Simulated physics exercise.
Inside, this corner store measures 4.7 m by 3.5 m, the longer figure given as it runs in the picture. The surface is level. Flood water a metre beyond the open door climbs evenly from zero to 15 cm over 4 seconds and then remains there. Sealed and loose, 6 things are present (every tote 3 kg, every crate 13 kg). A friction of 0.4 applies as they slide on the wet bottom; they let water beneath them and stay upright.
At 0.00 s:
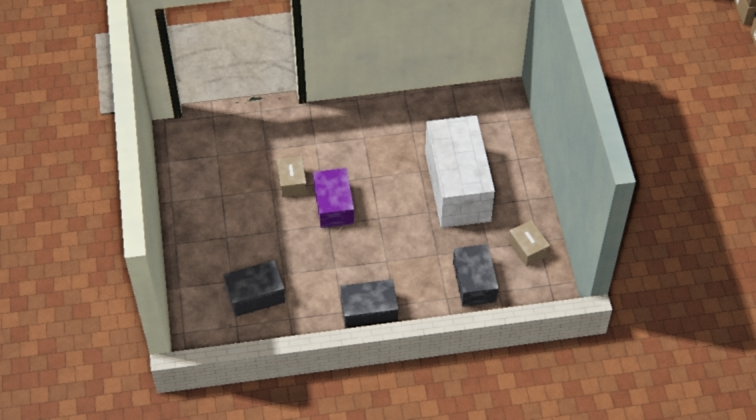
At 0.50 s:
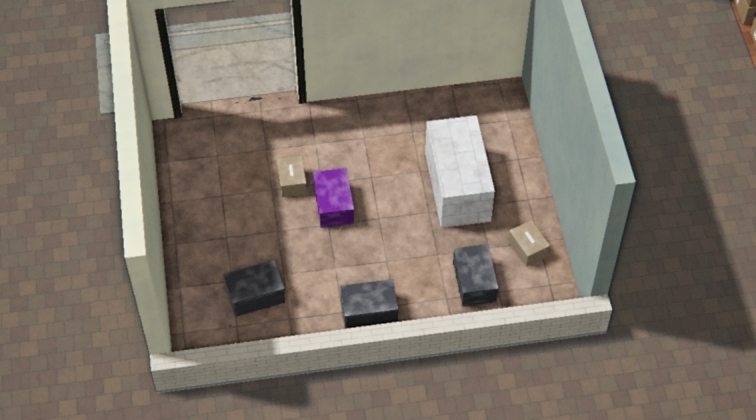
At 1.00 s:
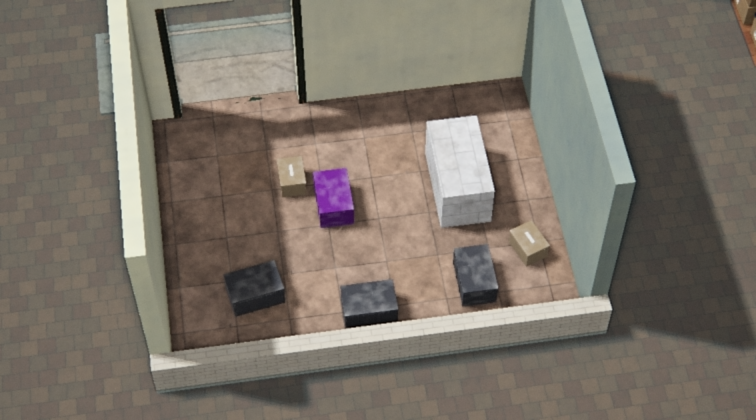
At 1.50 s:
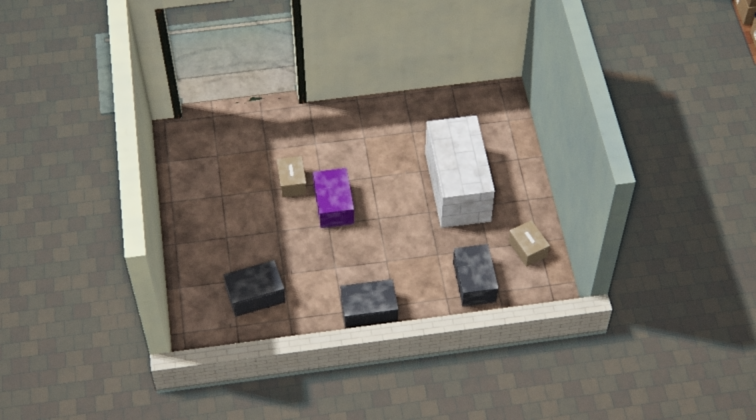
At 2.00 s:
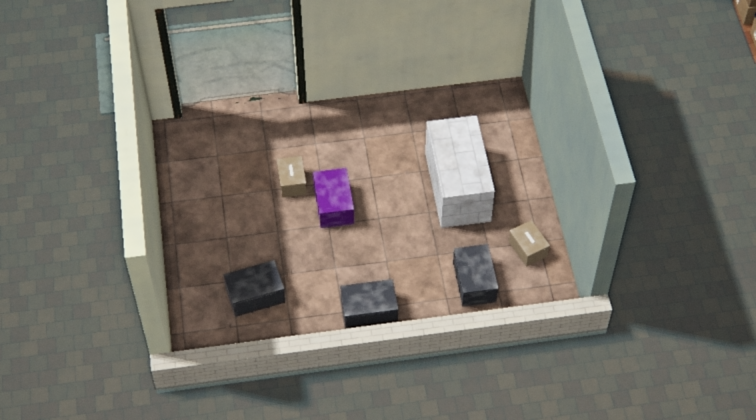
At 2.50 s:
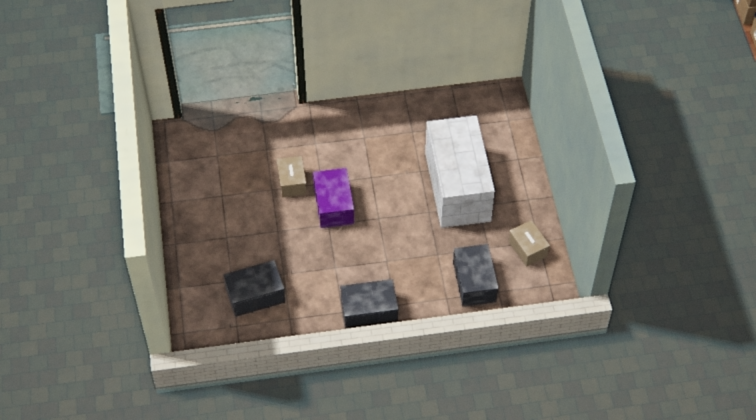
At first, a purple crate, a white block, dark boxes and small tan boxes sit on a dry tiled floor, with reddish paving outside. Murky water then covers the paving, turning it grey-blue, and spreads across the doorway. Finally, a thin sheet edges just inside, while nothing in the room moves.
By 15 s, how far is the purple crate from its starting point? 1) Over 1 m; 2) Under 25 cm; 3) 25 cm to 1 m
Over 1 m (1).
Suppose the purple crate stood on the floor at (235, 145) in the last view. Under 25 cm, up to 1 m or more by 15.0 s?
It gets carried off.
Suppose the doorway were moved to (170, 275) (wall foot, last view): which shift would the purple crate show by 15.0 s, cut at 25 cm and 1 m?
Then the purple crate travels far.
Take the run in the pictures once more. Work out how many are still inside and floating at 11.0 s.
The number is 5.
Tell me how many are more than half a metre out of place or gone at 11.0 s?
The count is 5.
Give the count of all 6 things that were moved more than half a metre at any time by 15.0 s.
6.
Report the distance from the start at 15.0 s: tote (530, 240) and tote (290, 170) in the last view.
In that order: 250 cm, 200 cm.
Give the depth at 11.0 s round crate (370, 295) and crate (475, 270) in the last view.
First about 6 cm, second about 6 cm.
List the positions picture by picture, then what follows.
The first frame shows the purple crate at (333, 190), on the bottom; 0.0 m2 under water; 0 of 6 have shifted.
The second frame shows the purple crate at (333, 190), on the bottom; 0.0 m2 under water; 0 of 6 have shifted.
The third frame shows the purple crate at (333, 190) rests on the ground; water covers 0.0 m2; 0 of 6 have shifted.
The fourth frame shows the purple crate at (333, 190) rests on the ground; water covers 0.0 m2; 0 of 6 have shifted.
The fifth frame shows the purple crate at (333, 190), on the bottom; water covers 0.0 m2; 0 of 6 have shifted.
The sixth frame shows the purple crate at (333, 190), on the bottom; 0.2 m2 under water; 0 of 6 have shifted.
After 3.5 s the purple crate is near (333, 190), 0.0 m from its start, aground; 0 afloat.
After 6.8 s the purple crate is near (345, 197), 0.2 m from its start, aground; 1 afloat.
After 11.0 s the purple crate is near (369, 215), 0.6 m from its start, afloat; 5 afloat.
After 15.0 s the purple crate is near (447, 231), 1.4 m from its start, afloat; 6 afloat.
